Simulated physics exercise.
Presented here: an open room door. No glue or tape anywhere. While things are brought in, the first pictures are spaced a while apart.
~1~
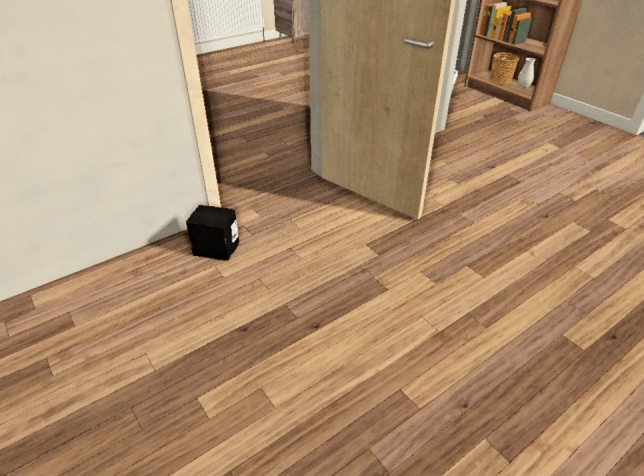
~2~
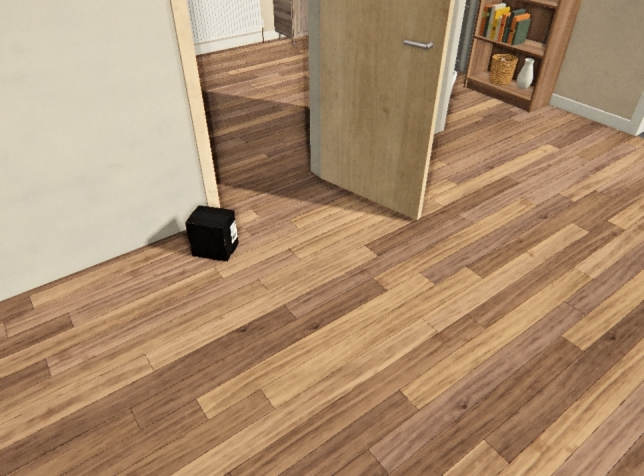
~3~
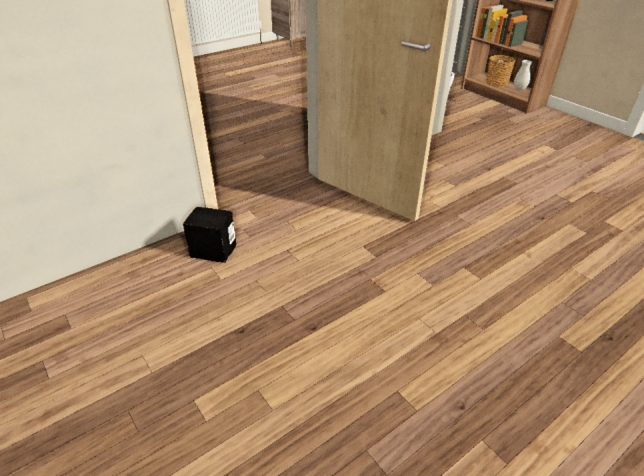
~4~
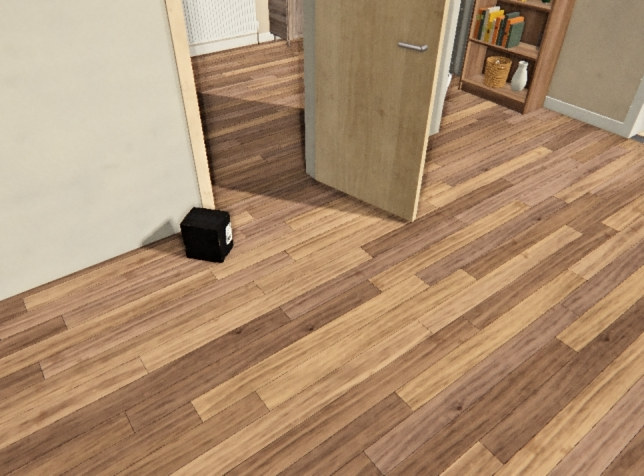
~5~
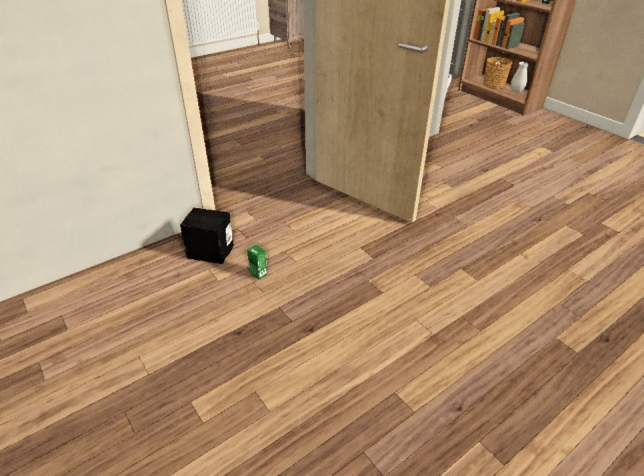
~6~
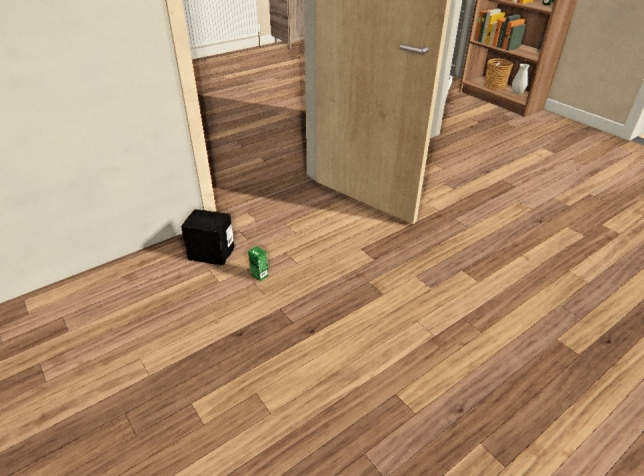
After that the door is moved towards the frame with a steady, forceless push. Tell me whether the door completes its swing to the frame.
It completes the swing.
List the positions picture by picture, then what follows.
The first picture shows door wide open and still; black parcel (214, 233).
The second picture shows door wide open and still; black parcel (213, 233).
The third picture shows door wide open and still; black parcel (211, 235).
The fourth picture shows door wide open and still; black parcel (208, 235).
The fifth picture shows door wide open and still; black parcel (208, 236).
The sixth picture shows door wide open and still; green carton (258, 264); black parcel (209, 237).
Then, 0.60 s past the last view, door 77° open.
Then, 0.90 s past the last view, door 50° open.
Then, 1.30 s past the last view, door 10° open.
Finally, door 0° open; both still in place. Final places as the last picture's camera would see them, green carton near (258, 264).
